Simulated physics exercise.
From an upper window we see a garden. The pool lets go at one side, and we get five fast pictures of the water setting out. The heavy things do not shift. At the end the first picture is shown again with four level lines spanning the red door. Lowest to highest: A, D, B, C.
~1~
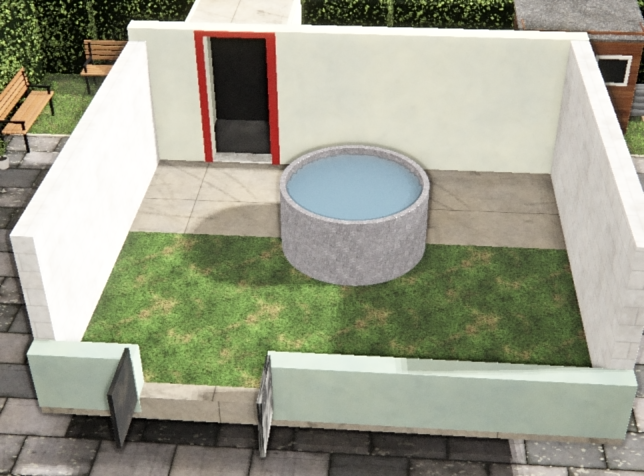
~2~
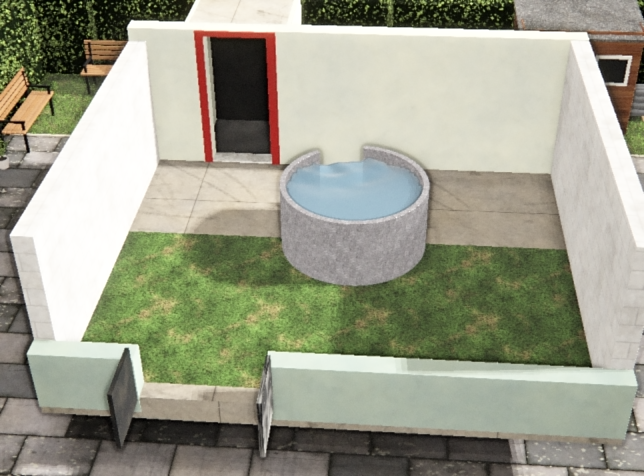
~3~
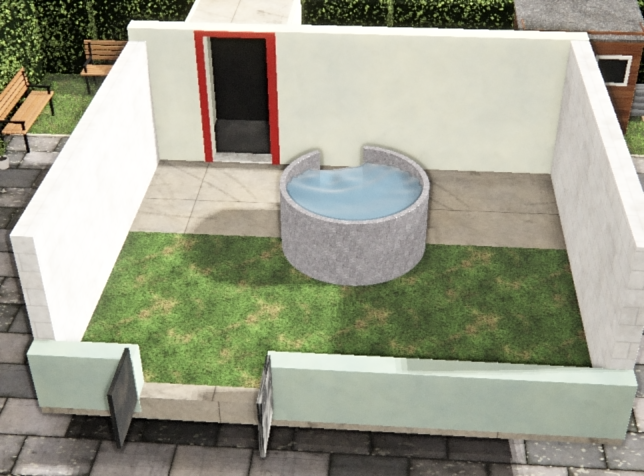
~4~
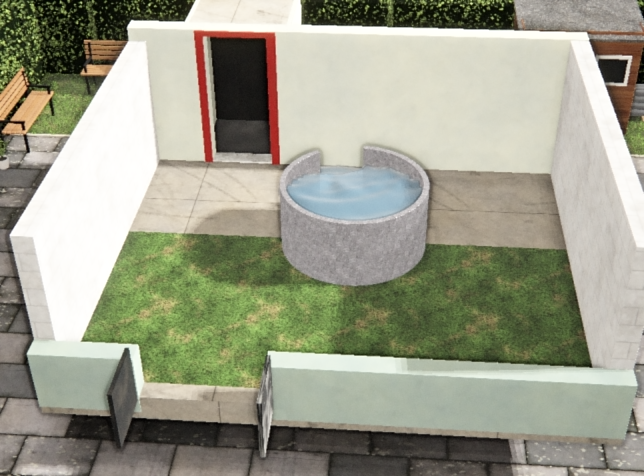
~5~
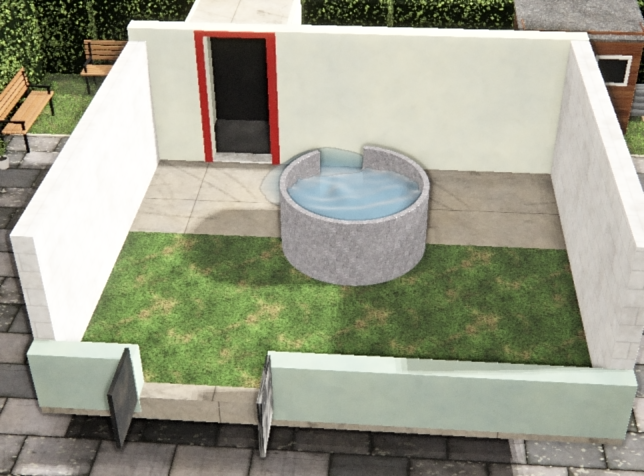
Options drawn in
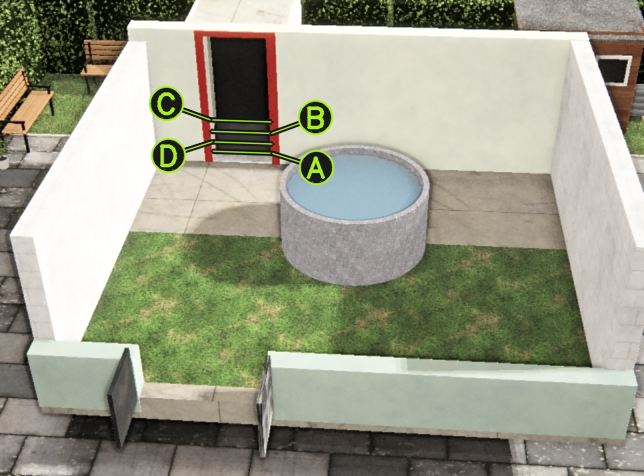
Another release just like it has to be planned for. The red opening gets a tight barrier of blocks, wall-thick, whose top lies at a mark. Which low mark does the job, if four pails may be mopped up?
The limit is A.
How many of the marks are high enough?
All four.
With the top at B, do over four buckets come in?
No.
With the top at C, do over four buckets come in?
No.
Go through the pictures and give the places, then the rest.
The first picture shows water in the pool at rest, its middle at (354, 187); foot of the red doorway at (243, 162); open gate at (203, 344).
In the second picture, water covers 1 % of the ground, its front hidden from here.
In the third picture, water covers 2 % of the ground, its front hidden from here.
In the fourth picture, water covers 5 % of the ground, its front hidden from here.
The fifth picture shows front seen at (282, 164), 8 % of the ground wet.
On the marked copy, A at (242, 152); B at (241, 132); C at (240, 120); D at (242, 142); from the bottom up A, D, B, C.
For mark A, a splash gets over, under a bucket.
For mark B, nothing gets over.
For mark C, nothing gets over.
For mark D, nothing gets over.
